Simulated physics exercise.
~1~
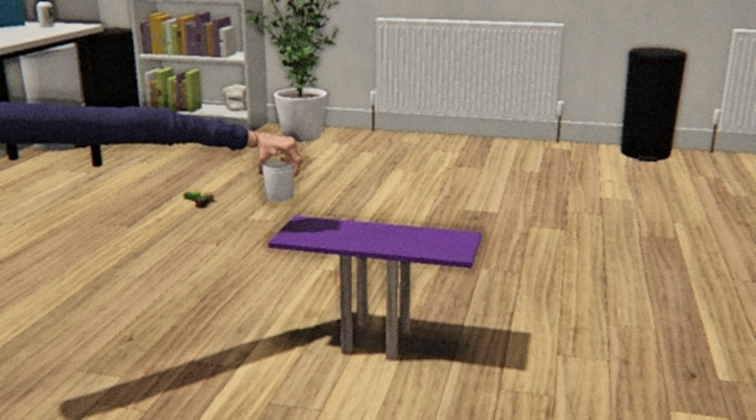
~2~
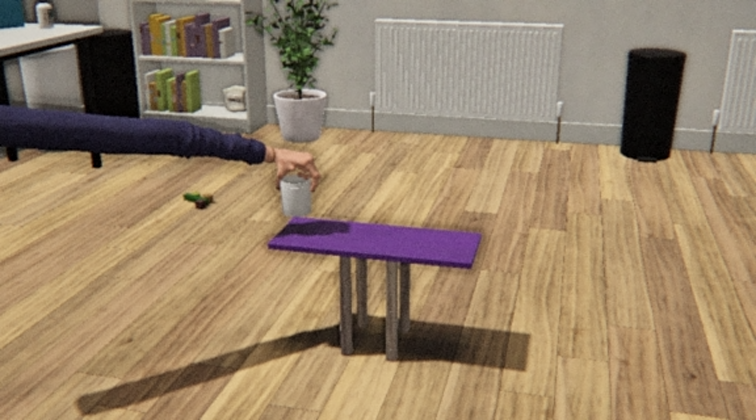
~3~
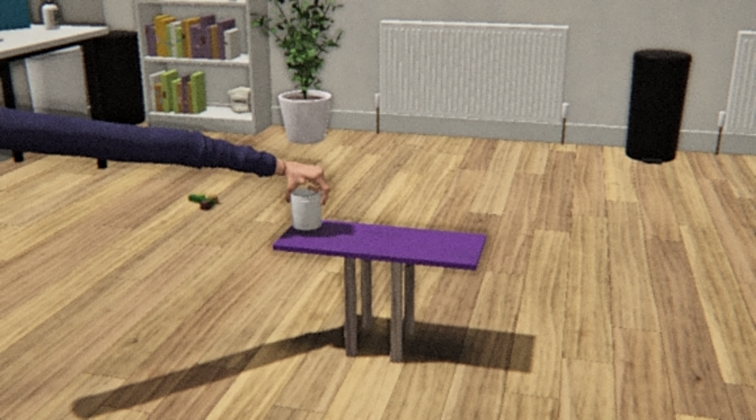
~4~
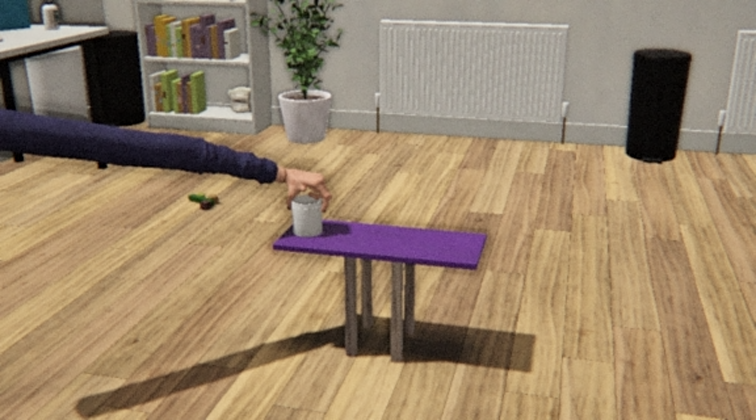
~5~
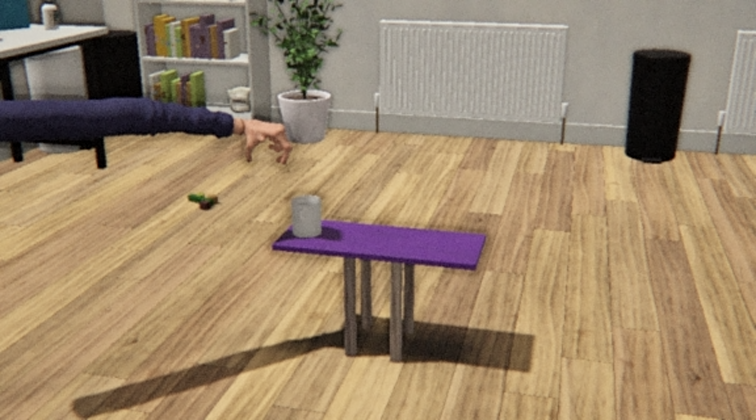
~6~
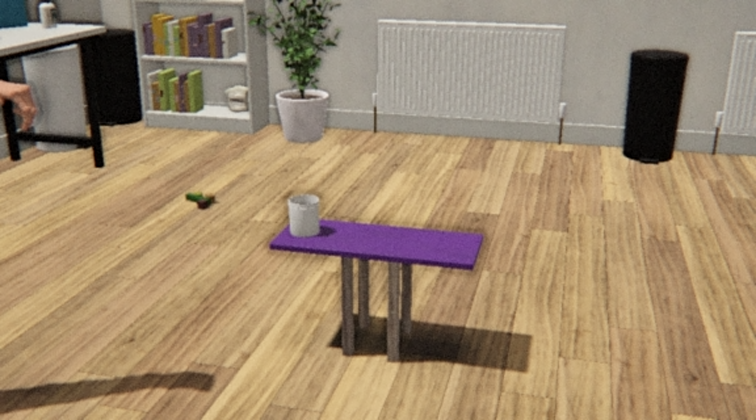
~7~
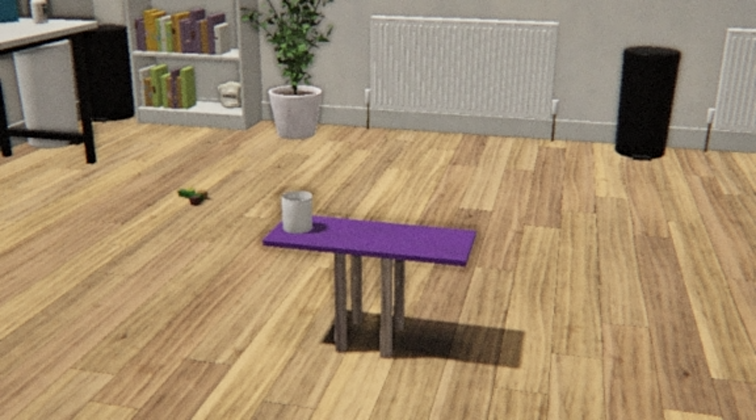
In a room with a wooden floor, a hand reached in from the left and lowered a pale beaker onto the left end of a small purple table, then let go and drew back out of view, leaving the table standing steady.
